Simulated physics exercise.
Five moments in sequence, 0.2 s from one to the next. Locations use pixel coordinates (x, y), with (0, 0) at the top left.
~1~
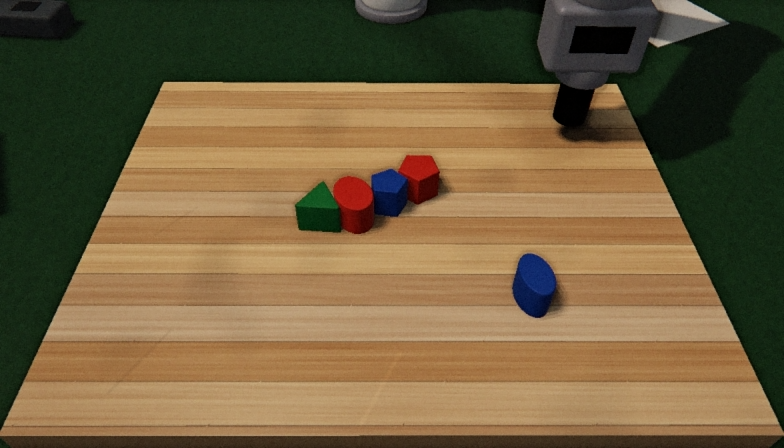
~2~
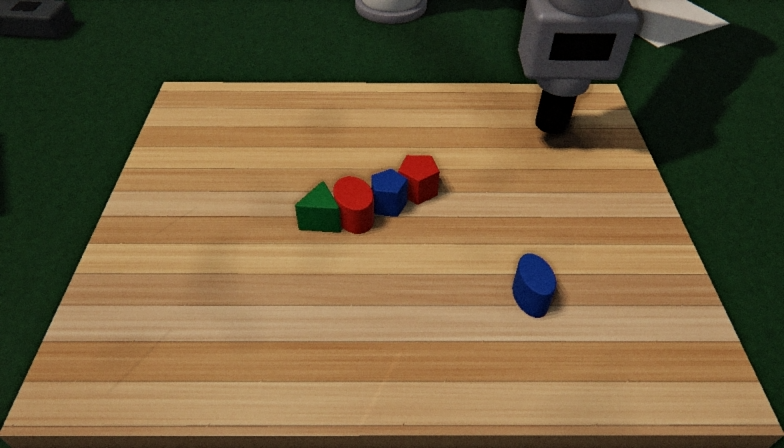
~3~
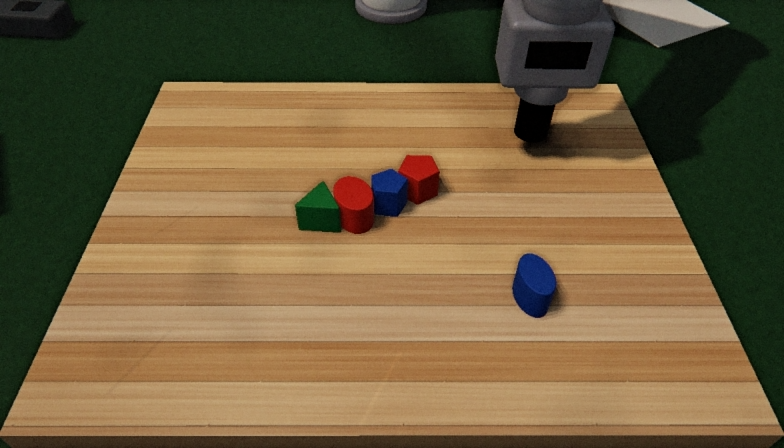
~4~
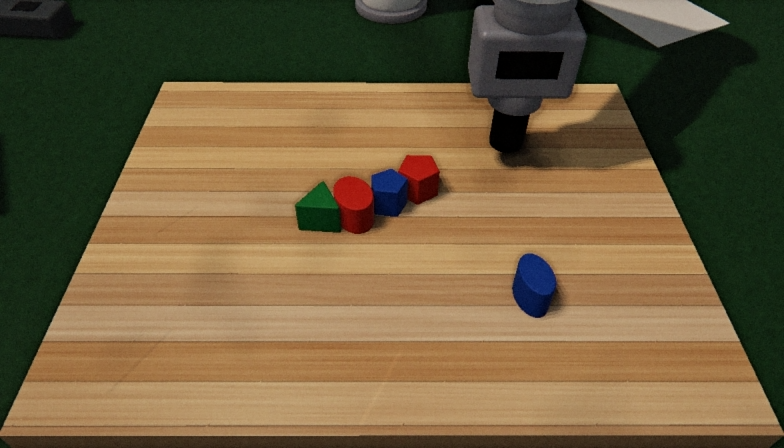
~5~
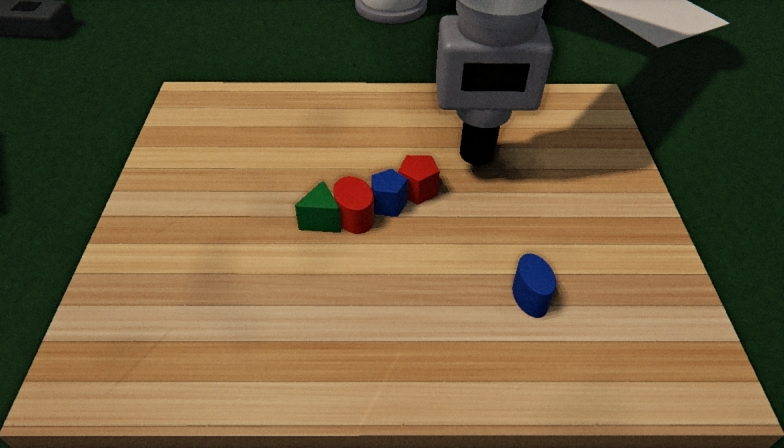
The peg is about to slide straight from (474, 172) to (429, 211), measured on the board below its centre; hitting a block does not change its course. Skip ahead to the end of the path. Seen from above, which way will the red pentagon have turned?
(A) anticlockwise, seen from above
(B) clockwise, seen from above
B.
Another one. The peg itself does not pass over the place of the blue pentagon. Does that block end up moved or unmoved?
Answer: Moved.
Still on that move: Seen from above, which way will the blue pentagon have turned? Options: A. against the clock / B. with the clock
A
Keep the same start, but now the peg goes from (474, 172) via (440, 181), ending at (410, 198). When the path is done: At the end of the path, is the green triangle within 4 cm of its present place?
Yes, it checks out.
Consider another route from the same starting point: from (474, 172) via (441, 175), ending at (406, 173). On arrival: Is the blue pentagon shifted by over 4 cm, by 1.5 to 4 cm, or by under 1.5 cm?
The blue pentagon ends up a moderate distance away, 1.5 to 4 cm.
The first path, step by step. Halfway along, peg (454, 174); nothing pushed yet.
At the end, peg (430, 194); green triangle (311, 200); red oval block (345, 196); blue pentagon (373, 180), turned 30° anticlockwise; red pentagon (406, 166), turned 50° clockwise.
